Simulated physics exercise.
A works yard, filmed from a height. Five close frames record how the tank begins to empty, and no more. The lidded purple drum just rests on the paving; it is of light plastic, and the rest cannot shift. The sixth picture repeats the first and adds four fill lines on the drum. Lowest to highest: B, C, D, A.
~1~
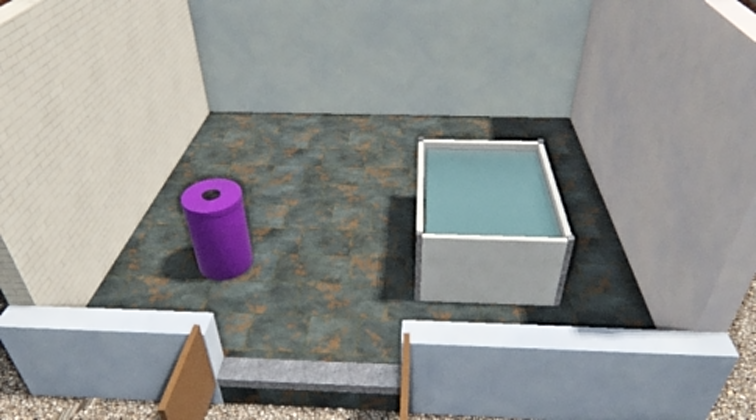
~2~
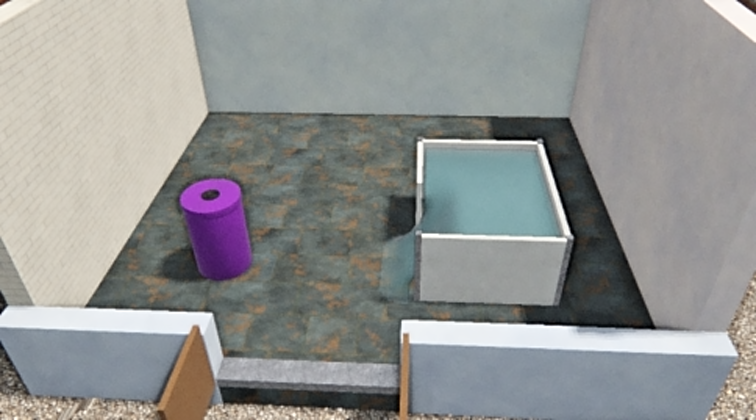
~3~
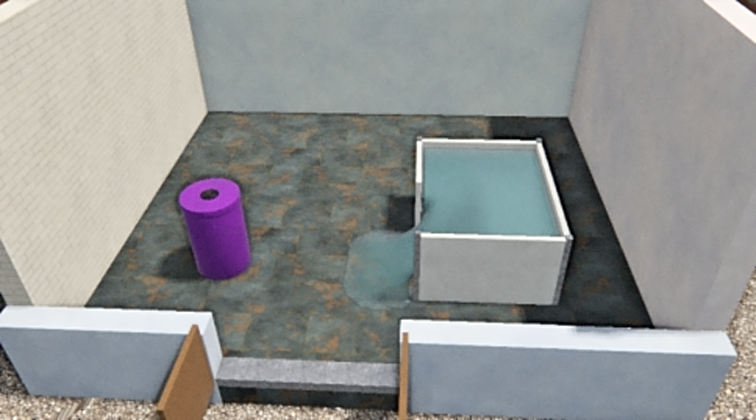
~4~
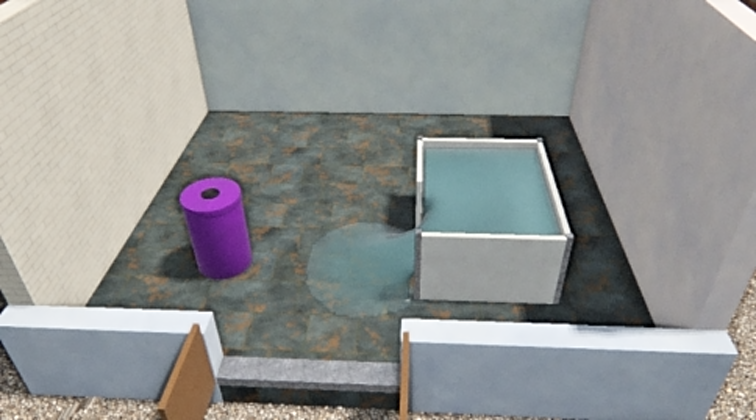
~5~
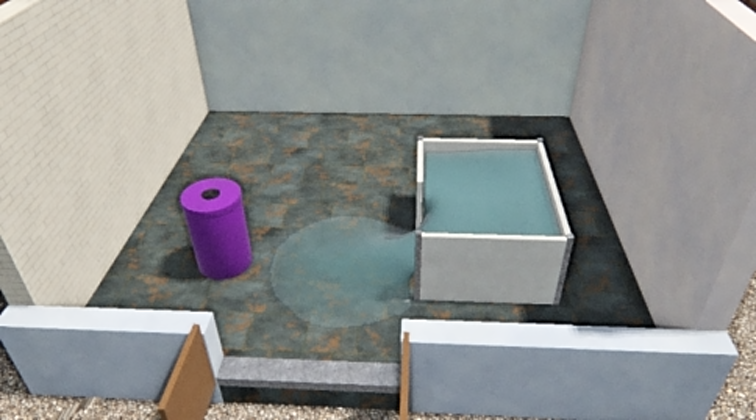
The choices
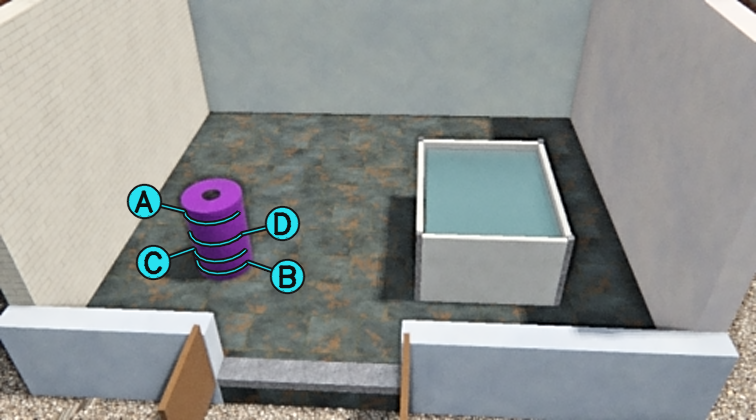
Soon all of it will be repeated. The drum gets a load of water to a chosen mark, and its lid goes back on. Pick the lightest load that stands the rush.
Take D.
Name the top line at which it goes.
C it is.
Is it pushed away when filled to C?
Yes, that goes wrong.
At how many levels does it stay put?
Two of them.
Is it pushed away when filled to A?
No, that is safe.
On the marked copy, A at (205, 223); B at (217, 273); C at (214, 261); D at (210, 244); from the bottom up B, C, D, A.
If A is chosen, it does not move.
If B is chosen, it is pushed about 3 times its own width away.
If C is chosen, it is pushed about half its own width away.
If D is chosen, it does not move.
